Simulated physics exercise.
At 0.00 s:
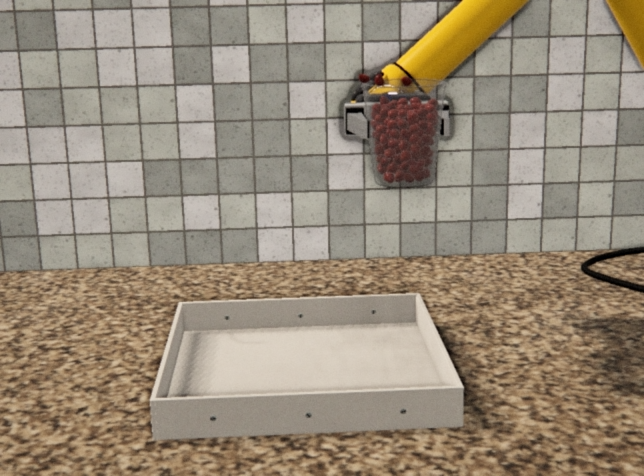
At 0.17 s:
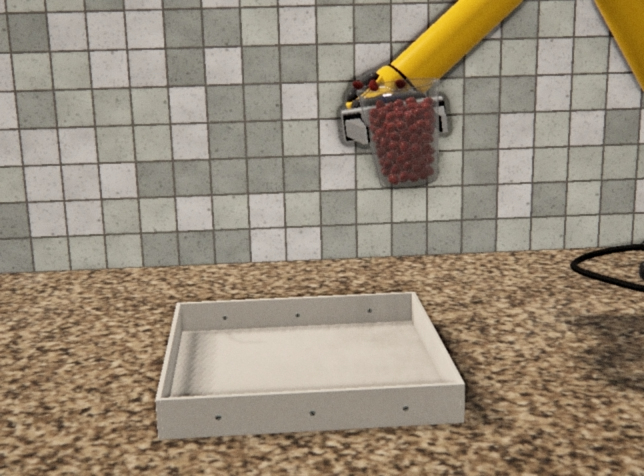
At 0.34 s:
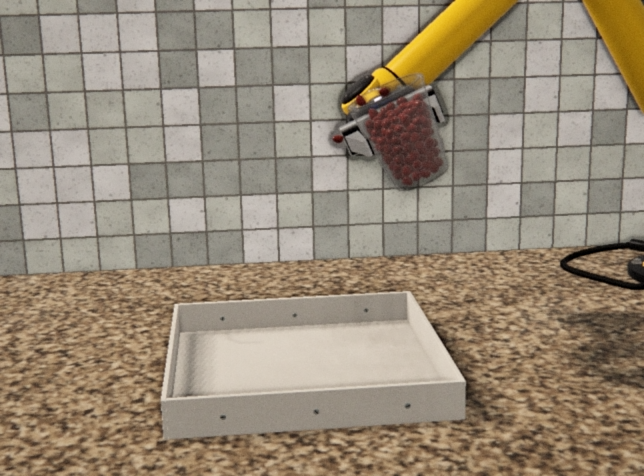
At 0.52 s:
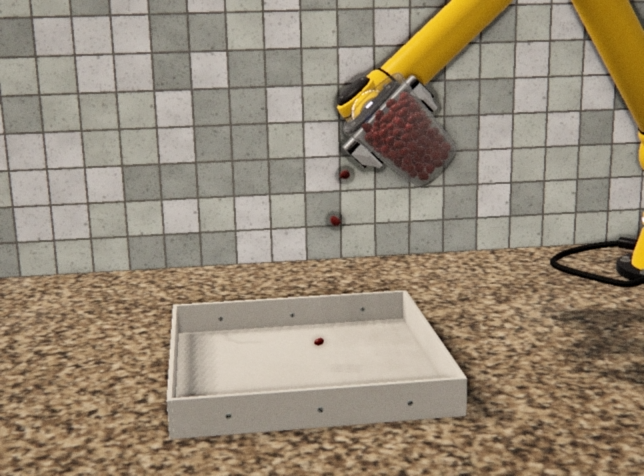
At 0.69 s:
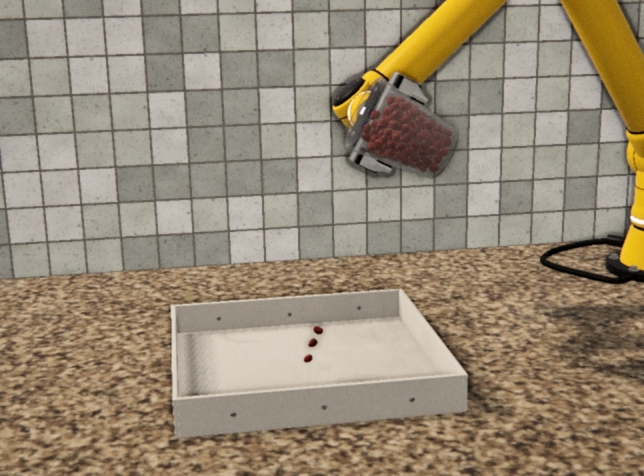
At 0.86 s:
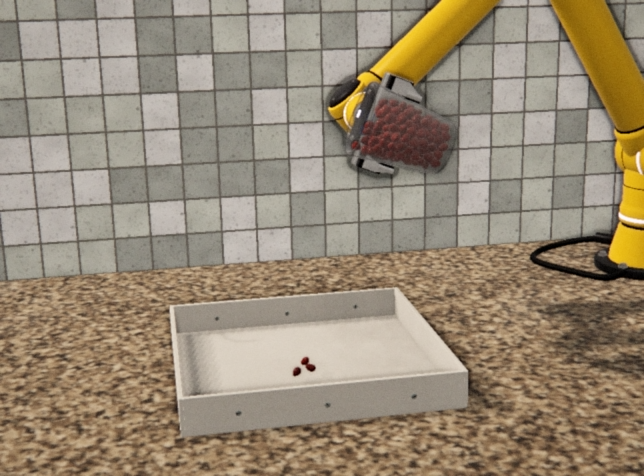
At first, a yellow robot arm holds a clear beaker full of dark red beans upright above an empty white tray on a speckled countertop. The arm then tilts the beaker steadily further over, and a few beans drop out. Three beans land and shift slightly in the tray, while most remain inside the steeply tipped beaker.
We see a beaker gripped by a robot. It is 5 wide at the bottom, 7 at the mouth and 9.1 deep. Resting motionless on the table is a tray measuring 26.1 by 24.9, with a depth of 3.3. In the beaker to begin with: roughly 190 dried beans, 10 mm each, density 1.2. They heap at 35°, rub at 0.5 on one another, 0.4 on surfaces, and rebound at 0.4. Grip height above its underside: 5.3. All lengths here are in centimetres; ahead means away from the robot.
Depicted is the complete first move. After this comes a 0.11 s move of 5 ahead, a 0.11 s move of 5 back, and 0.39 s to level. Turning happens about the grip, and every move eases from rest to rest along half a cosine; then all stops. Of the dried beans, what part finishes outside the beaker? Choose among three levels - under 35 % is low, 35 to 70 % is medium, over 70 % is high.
The level is medium.
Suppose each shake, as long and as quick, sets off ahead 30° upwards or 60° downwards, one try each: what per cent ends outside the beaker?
You'd get some 75 per cent with the first setting and some 5 per cent with the second.
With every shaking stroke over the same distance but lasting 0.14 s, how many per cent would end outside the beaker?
I'd expect close to 30 per cent then.
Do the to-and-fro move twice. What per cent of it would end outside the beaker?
I'd expect close to 60 per cent then.
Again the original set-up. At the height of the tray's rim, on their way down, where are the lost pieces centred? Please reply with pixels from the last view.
Estimated centre near (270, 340) in pixels.
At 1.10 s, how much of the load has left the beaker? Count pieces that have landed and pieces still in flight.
Near 40 per cent so far.
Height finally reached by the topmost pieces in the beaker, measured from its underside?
Around 7.0 centimetres above the underside.
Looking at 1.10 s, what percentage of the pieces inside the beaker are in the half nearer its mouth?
Roughly 60 %.
After 1.10 s, tilted 67° forward, highest piece 25 above the table; 118 in the beaker, 3 in the tray, 70 in flight or on a rim.
After 1.35 s, tilted 15° forward, highest piece 27 above the table; 106 in the beaker, 79 in the tray, 4 on the table or floor, 2 in flight or on a rim.
After 1.67 s, level, highest piece 26 above the table; 106 in the beaker, 81 in the tray, 4 on the table or floor.
After 2.72 s, level, highest piece 26 above the table; 106 in the beaker, 81 in the tray, 4 on the table or floor.
In the end, 106 in the beaker, 81 in the tray, 4 on the table or floor. That is 45 % outside the beaker.
